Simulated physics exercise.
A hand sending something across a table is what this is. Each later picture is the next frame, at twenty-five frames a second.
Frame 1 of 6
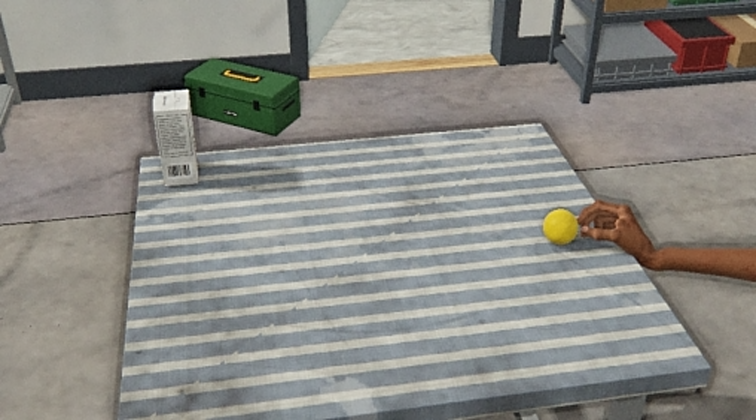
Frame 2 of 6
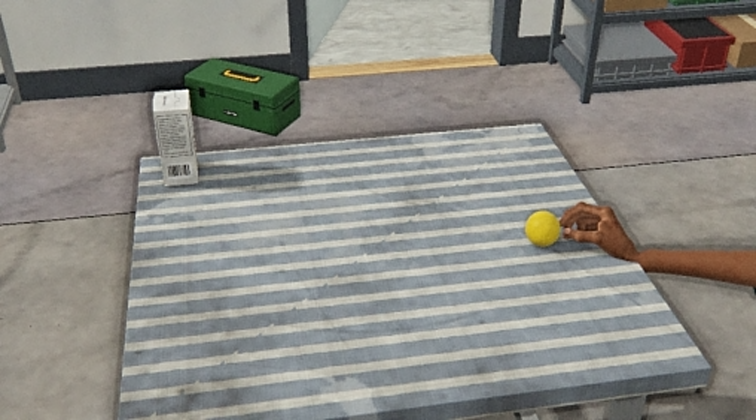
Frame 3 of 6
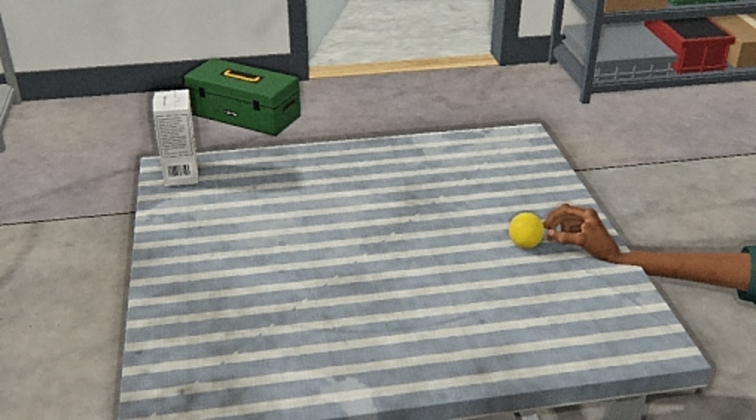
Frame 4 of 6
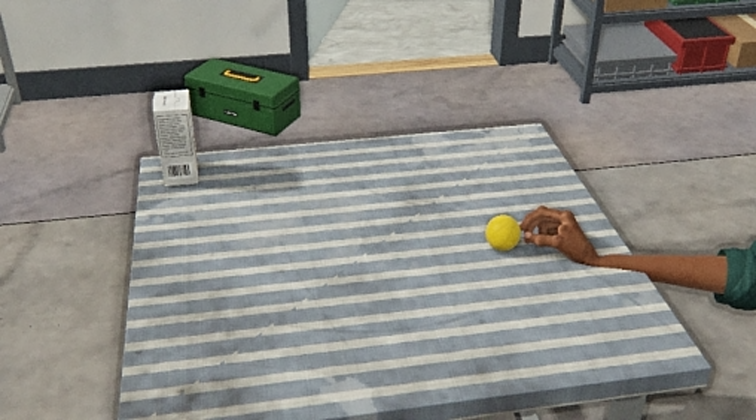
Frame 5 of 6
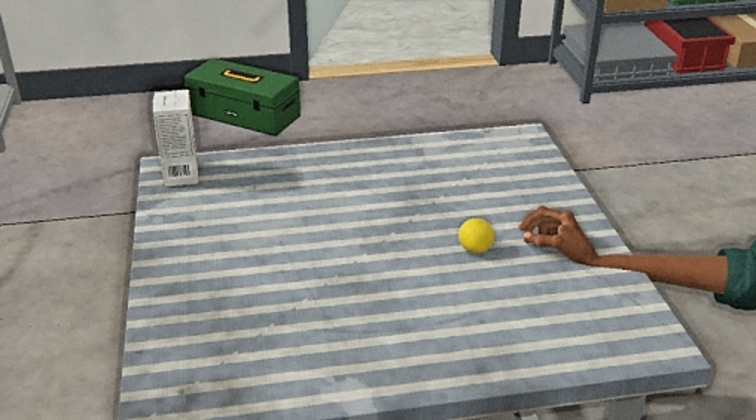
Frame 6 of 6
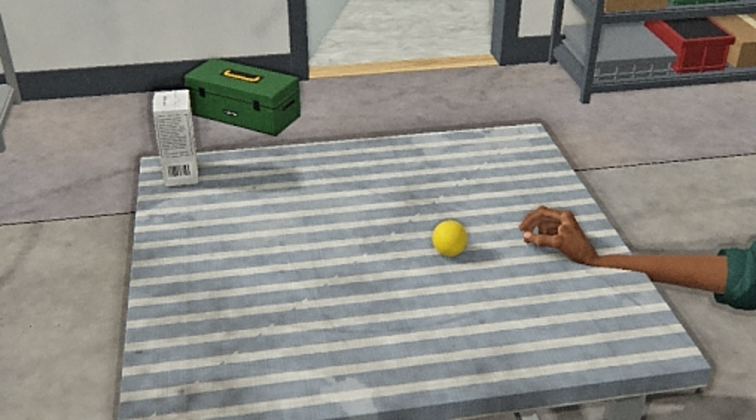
A hand pushing a small yellow ball leftward across a striped tabletop, then letting go as it continues moving left.
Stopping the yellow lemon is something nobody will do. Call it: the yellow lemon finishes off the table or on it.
Off the table.
Then, 0.20 s later than the last frame, yellow lemon moved well along near (319, 252).
Then, 0.50 s later than the last frame, yellow lemon moved well along near (132, 272).
Then, 0.70 s later than the last frame, yellow lemon now off the table.
Then, 1.00 s later than the last frame, things are still on the move.
When it is over, off the table, yellow lemon.
